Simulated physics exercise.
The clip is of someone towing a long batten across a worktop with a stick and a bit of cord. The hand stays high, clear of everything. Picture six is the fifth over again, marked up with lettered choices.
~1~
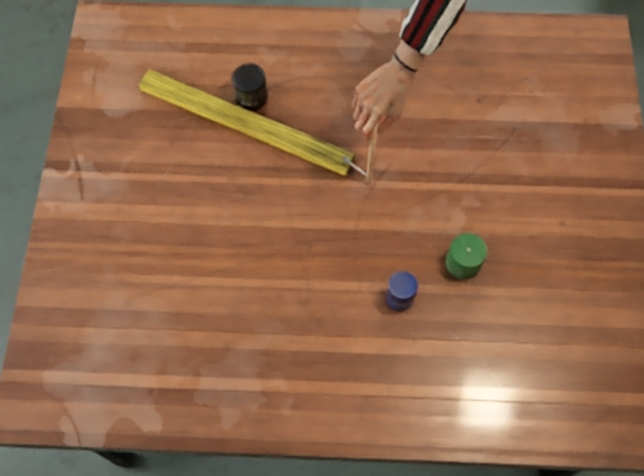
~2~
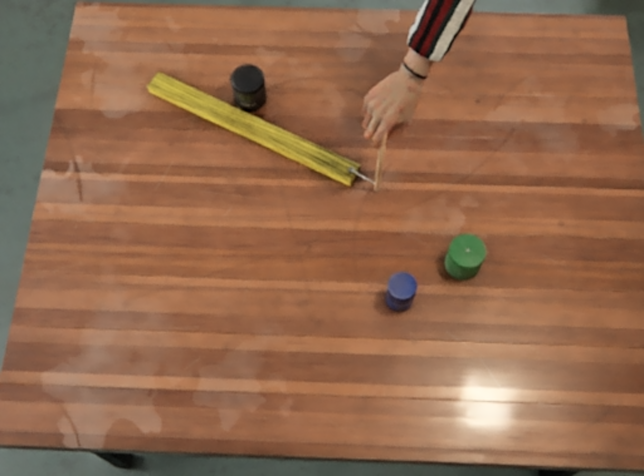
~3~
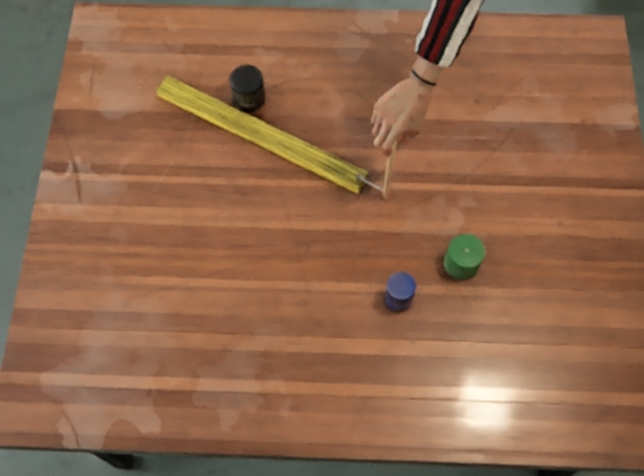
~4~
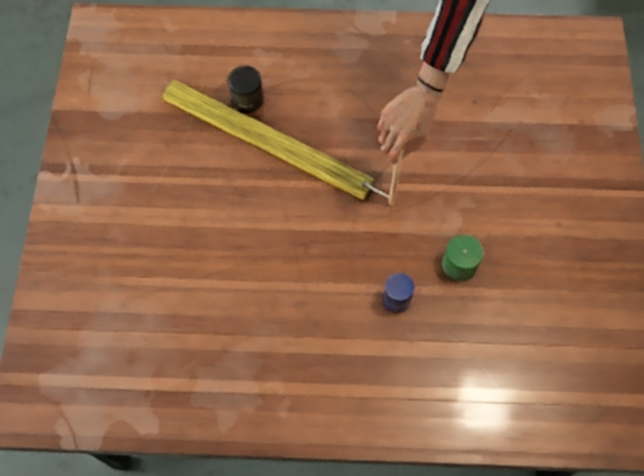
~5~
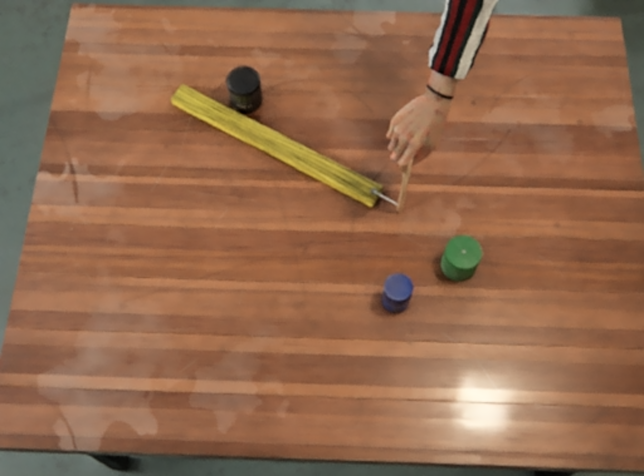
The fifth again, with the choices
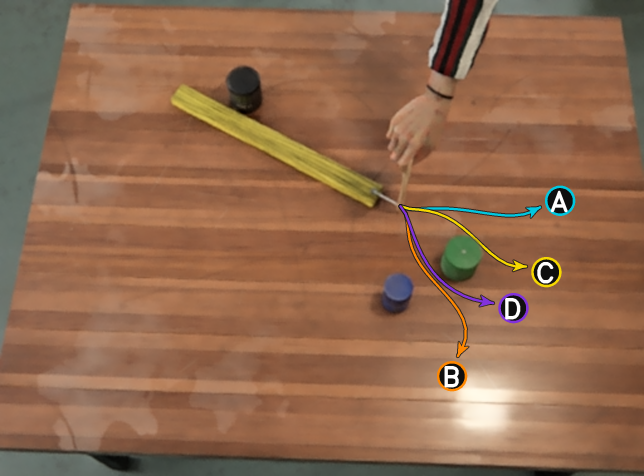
A long yellow batten lies slantwise on a striped brown wooden worktop, seen from high above with grey floor at the edges. A black jar sits just above it at upper left, with a blue jar and a green tin right of centre below. A hand in a striped sleeve, holding a small stick tied by cord to the batten's right end, slowly tows it a short way right and down.
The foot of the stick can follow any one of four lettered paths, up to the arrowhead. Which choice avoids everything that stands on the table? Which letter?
A is the clean one.
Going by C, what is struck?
It meets the green tin.
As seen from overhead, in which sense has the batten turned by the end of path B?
On that path, clockwise.
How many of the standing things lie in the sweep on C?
In all, one.
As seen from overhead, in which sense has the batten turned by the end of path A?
Anticlockwise.
On the marked copy, A from (400, 206) via (476, 212) to (540, 207); B from (400, 206) via (433, 280) to (458, 356); C from (400, 206) via (469, 234) to (526, 267); D from (400, 206) via (432, 271) to (493, 303).
With A. Early on, foot of the stick (450, 209), middle of the batten (314, 156).
Further on, foot of the stick (502, 216), middle of the batten (360, 171).
At the end, foot of the stick (541, 207), middle of the batten (395, 177); nothing has been touched.
As for the rest, B meets the blue jar and black jar; C meets the green tin; D meets the green tin and black jar.
